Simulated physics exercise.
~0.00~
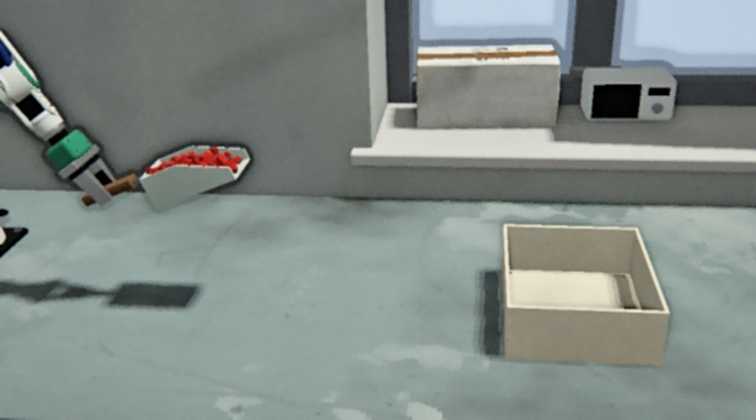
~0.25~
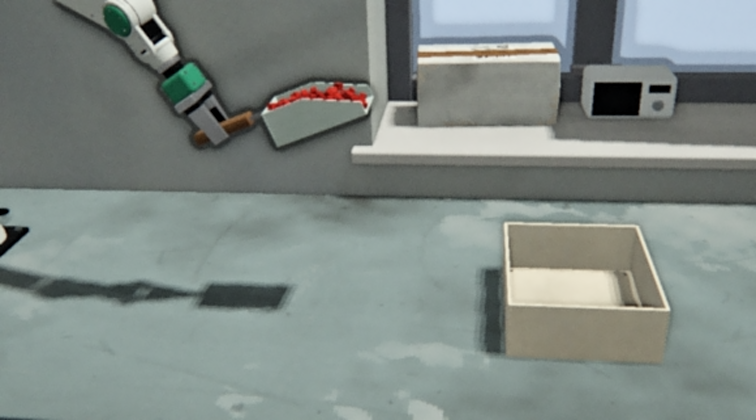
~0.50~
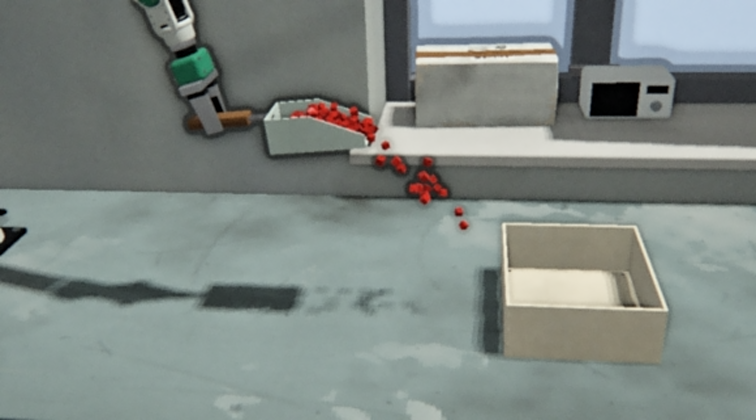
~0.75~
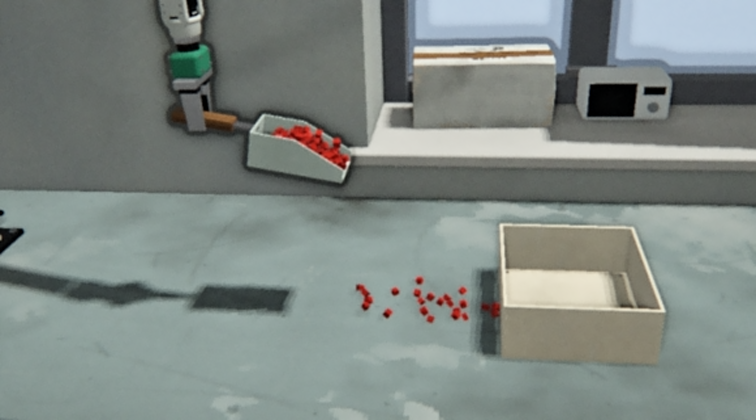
A robot arm swung a scoop of red vegetable dice up and to the right, then tipped it forward, and some dice flew out and scattered on the table short of the empty bin, while most stayed in the scoop.
